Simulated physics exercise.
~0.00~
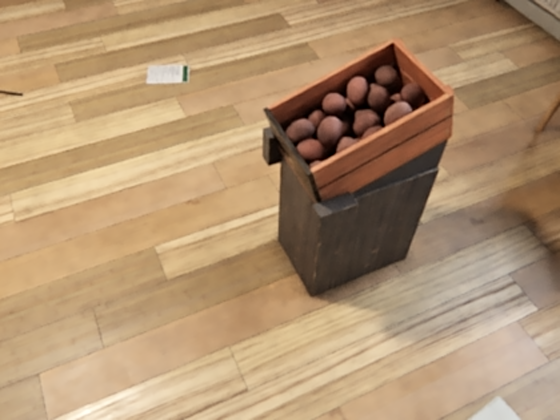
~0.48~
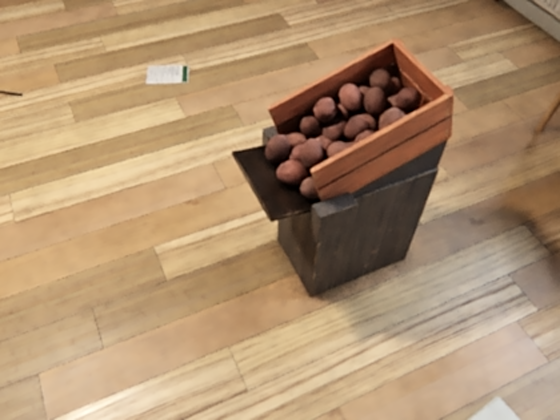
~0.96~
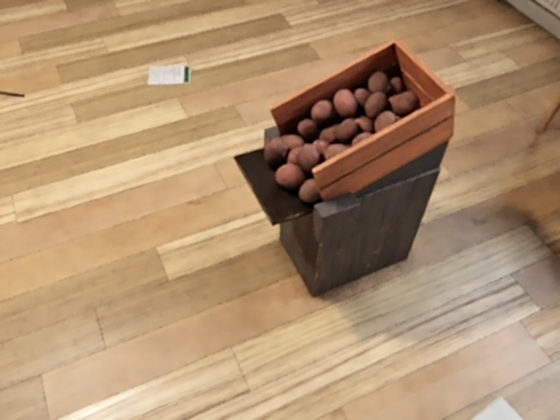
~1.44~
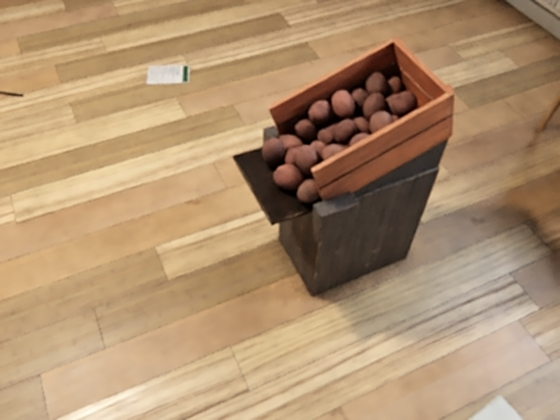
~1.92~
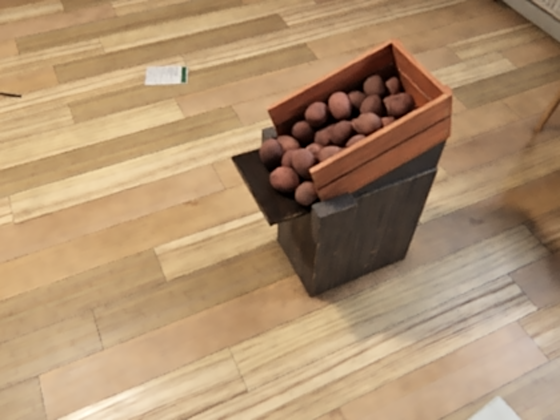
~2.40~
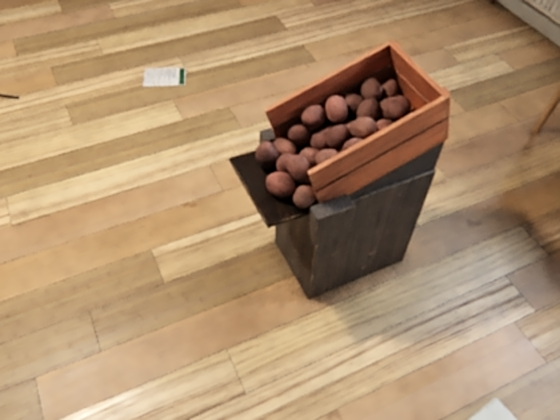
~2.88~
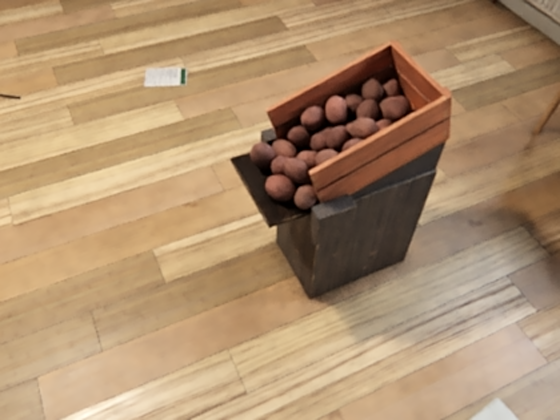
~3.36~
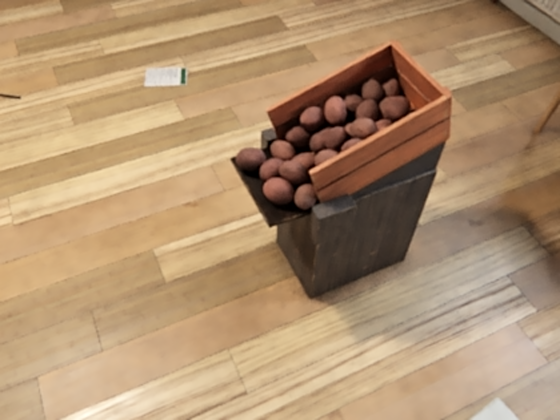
The footage shows an orange chute of reddish potatoes sloping down to the left on a dark stand. Its front flap drops open, and the potatoes slide forward onto it, a few creeping toward its edge, where they rest without any falling to the wooden floor.
